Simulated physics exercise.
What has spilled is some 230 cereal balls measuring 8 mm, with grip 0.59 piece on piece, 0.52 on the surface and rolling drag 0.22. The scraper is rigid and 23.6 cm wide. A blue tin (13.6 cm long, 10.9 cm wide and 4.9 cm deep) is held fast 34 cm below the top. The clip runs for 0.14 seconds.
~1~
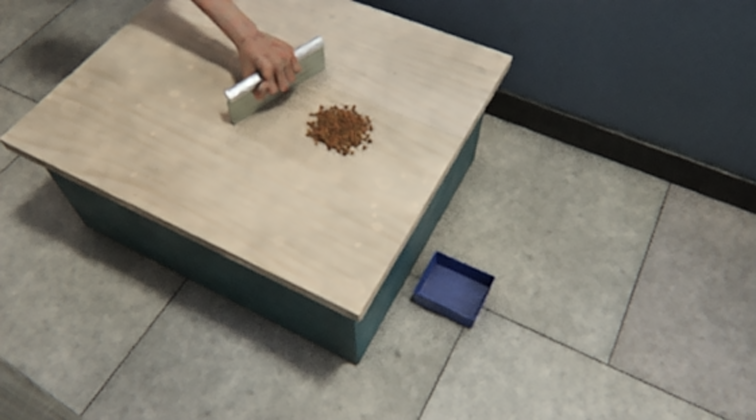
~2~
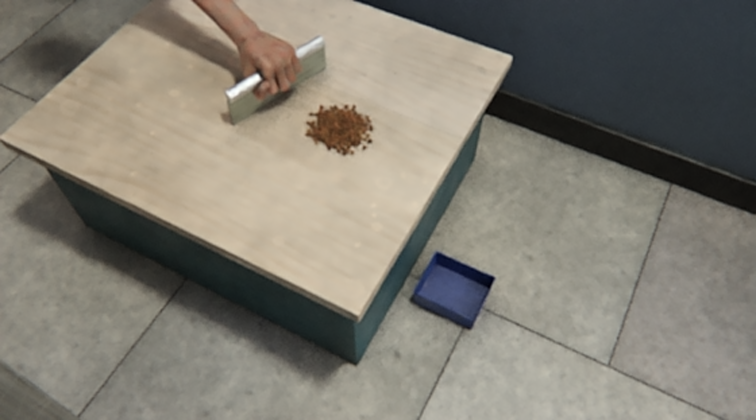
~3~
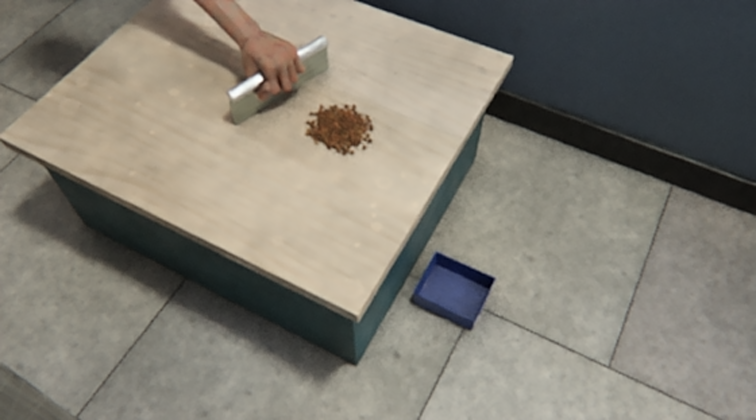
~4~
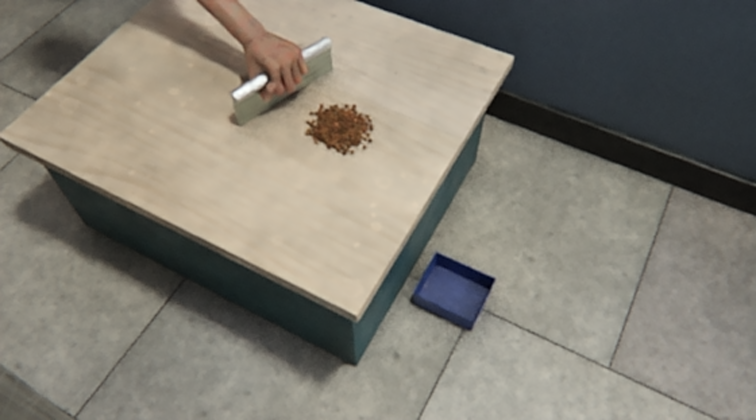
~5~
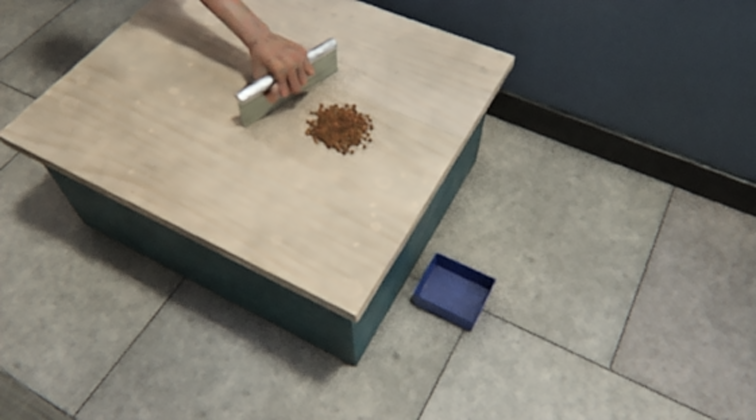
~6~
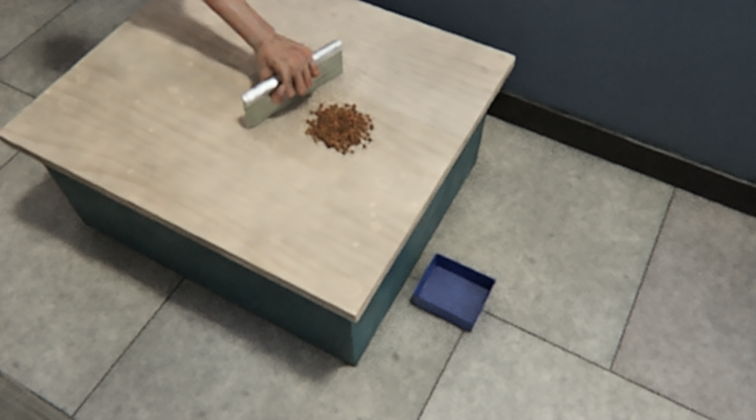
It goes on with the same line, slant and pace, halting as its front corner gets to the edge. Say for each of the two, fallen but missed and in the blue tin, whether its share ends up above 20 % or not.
Fallen but missed - not above, blue tin - not above.
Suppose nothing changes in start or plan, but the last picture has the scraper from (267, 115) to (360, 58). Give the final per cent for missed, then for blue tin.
Result - missed 35, blue tin 15.
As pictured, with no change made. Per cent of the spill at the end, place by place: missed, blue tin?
Missed: 10 %; blue tin: 5 %.
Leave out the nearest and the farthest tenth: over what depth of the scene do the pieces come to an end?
It spans some 14 centimetres.
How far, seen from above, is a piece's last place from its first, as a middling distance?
It works out at about 20 centimetres.
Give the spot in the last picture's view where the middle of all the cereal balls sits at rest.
Centre at rest: Roughly (424, 173).
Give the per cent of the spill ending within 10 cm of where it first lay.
Estimate: About 5 percent.
Then, 0.33 s after the last picture, scraper 18 cm from its start, spill 12 cm wide; still on top 100 %.
Then, 0.65 s after the last picture, scraper 32 cm from its start, spill 16 cm wide; still on top 100 %.
Then, 0.93 s after the last picture, scraper 33 cm from its start, spill 16 cm wide; off the edge, not caught 15 %, still on top 85 %.
In the end, blue tin 5 %, fallen but missed 10 %, still on top 85 %.
